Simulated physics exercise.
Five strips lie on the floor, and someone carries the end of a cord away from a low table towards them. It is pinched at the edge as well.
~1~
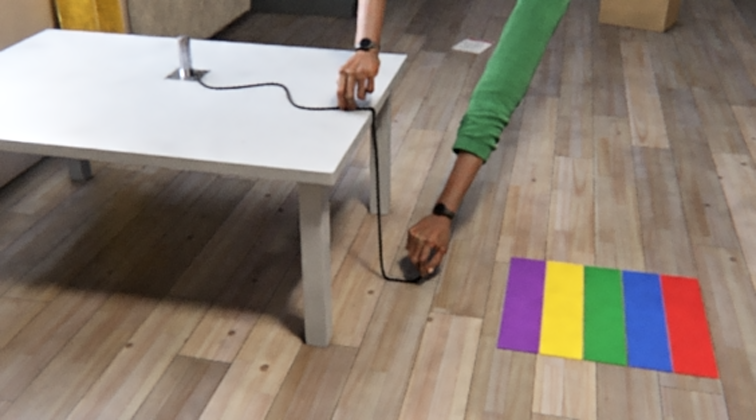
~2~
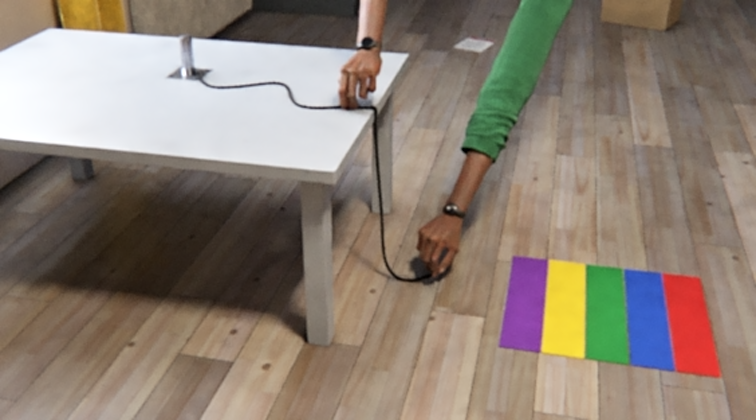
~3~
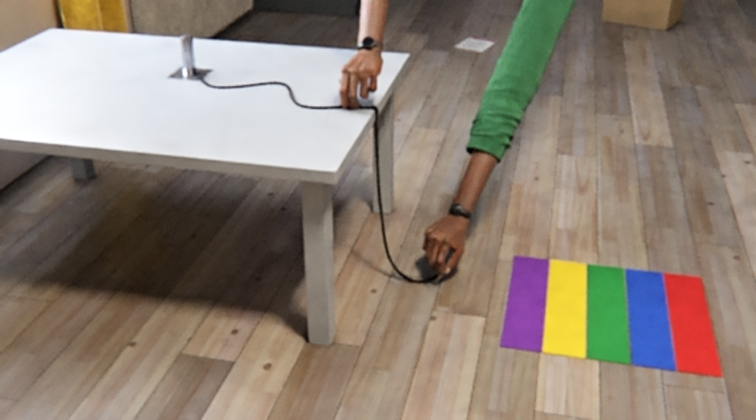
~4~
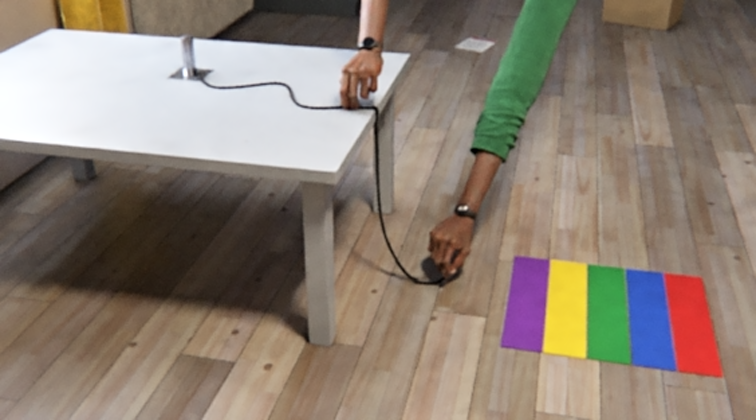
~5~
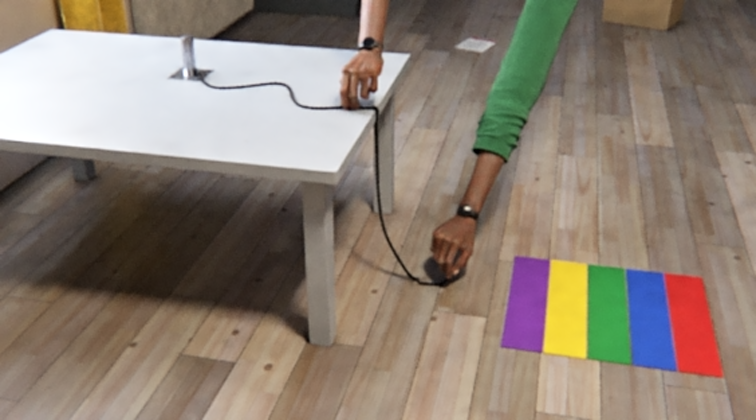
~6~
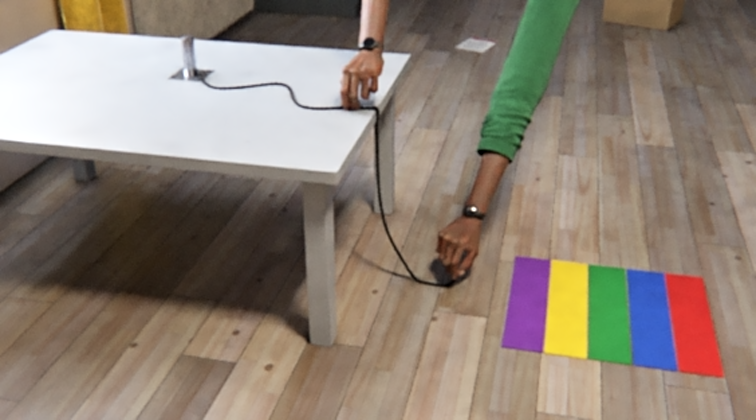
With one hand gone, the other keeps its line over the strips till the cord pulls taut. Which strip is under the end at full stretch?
The green strip.
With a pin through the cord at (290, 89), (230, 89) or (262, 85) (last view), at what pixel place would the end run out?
Expect roughly (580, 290) for the first, (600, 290) for the second and (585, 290) for the third.
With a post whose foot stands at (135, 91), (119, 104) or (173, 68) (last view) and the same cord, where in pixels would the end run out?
In pixels, the answers are (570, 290), (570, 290) and (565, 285).
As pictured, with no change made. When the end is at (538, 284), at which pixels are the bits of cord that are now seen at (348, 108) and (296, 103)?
They end up at (382, 130) and at (347, 99).
A little later, end near (538, 284); over purple.
Next, end near (586, 289); over yellow.
When it is tight, end near (614, 293); over green. Over green.
